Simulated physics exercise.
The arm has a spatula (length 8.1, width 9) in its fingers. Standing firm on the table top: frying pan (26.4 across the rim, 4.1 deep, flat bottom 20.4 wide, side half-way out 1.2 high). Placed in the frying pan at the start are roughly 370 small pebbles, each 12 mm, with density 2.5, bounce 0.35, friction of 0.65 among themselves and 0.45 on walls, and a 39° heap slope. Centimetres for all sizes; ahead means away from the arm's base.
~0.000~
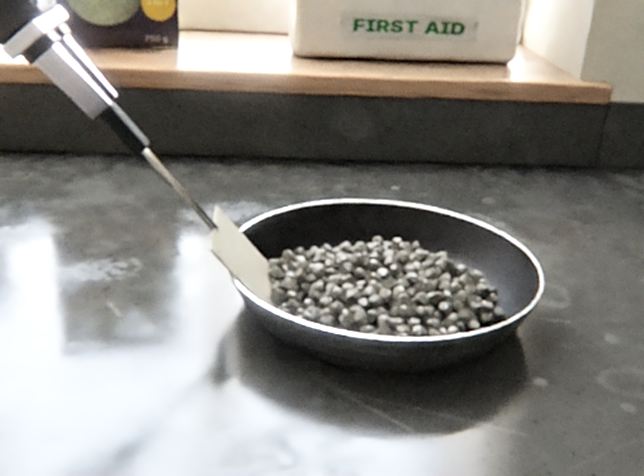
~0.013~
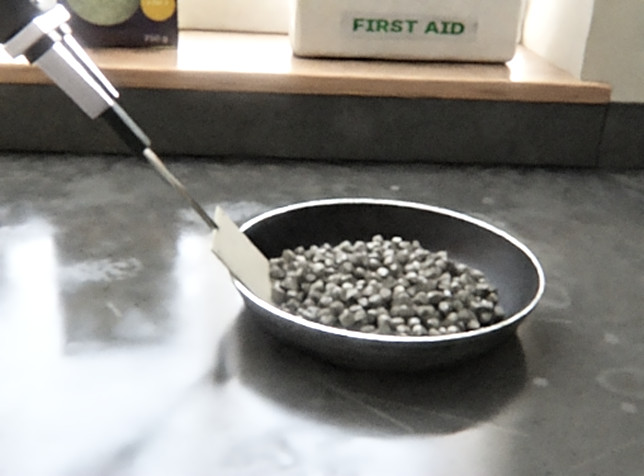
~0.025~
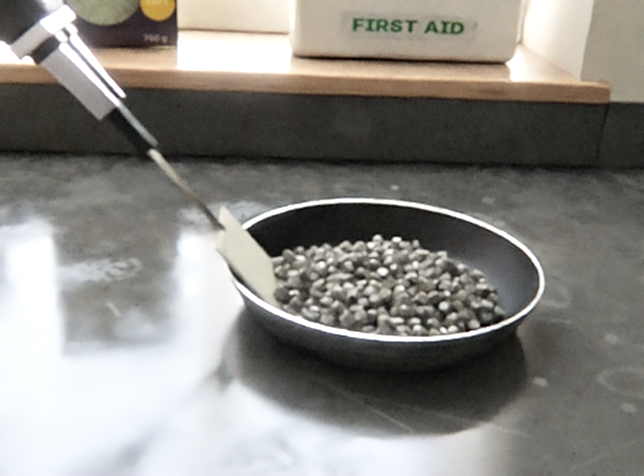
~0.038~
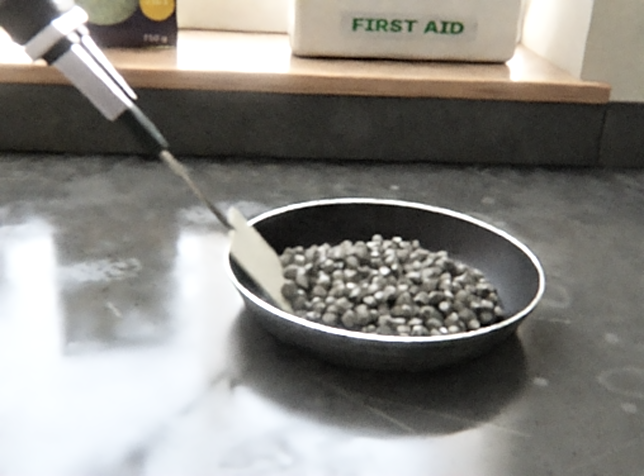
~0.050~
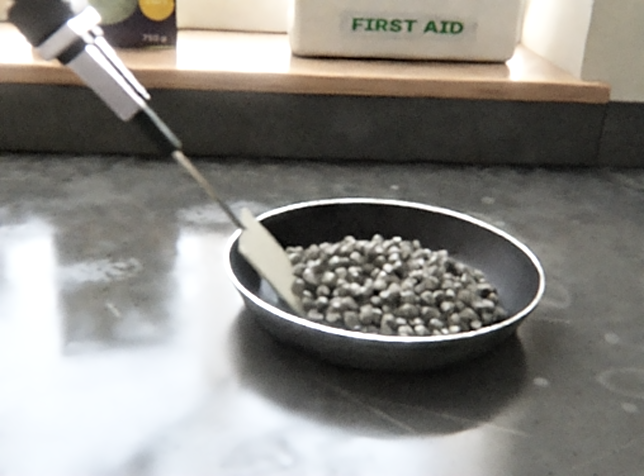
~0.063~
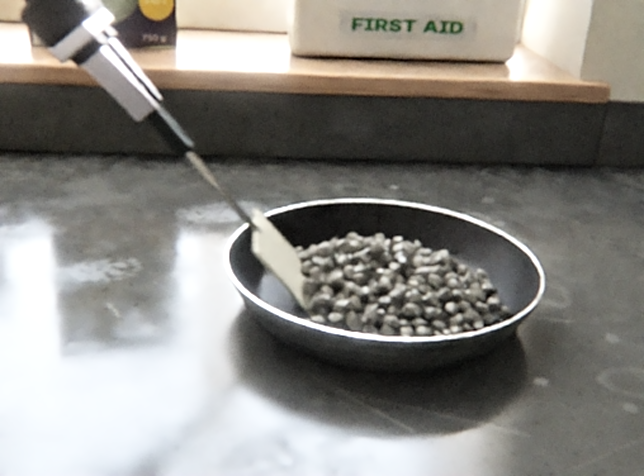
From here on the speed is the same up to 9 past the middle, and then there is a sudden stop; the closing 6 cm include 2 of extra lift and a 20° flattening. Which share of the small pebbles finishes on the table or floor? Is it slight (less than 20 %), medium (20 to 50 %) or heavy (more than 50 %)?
Slight.
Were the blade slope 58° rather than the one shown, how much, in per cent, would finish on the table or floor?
Then about 15 per cent.
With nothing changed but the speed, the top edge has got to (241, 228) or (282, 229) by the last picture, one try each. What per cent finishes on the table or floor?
Try one roughly 10 per cent; try two roughly 25 per cent.
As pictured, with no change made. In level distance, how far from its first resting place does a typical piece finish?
Level distance of roughly 6 cm.
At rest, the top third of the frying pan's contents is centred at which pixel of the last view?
Around (494, 265).
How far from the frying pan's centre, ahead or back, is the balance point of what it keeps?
Forward offset: Roughly 5.5 cm.
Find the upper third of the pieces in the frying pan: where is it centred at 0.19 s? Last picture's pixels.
(453, 265).
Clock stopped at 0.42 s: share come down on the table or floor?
About 10 per cent.
After 0.13 s, sloping 50°, highest piece 5 above the table; 372 in the frying pan.
After 0.19 s, sloping 44°, highest piece 5 above the table; 372 in the frying pan.
After 0.42 s, sloping 30°, highest piece 6 above the table; 327 in the frying pan, 44 on the table or floor, 1 on the blade or in flight.
After 1.47 s, sloping 30°, highest piece 5 above the table; 324 in the frying pan, 48 on the table or floor.
In the end, 324 in the frying pan, 48 on the table or floor. That is 13 % on the table or floor.
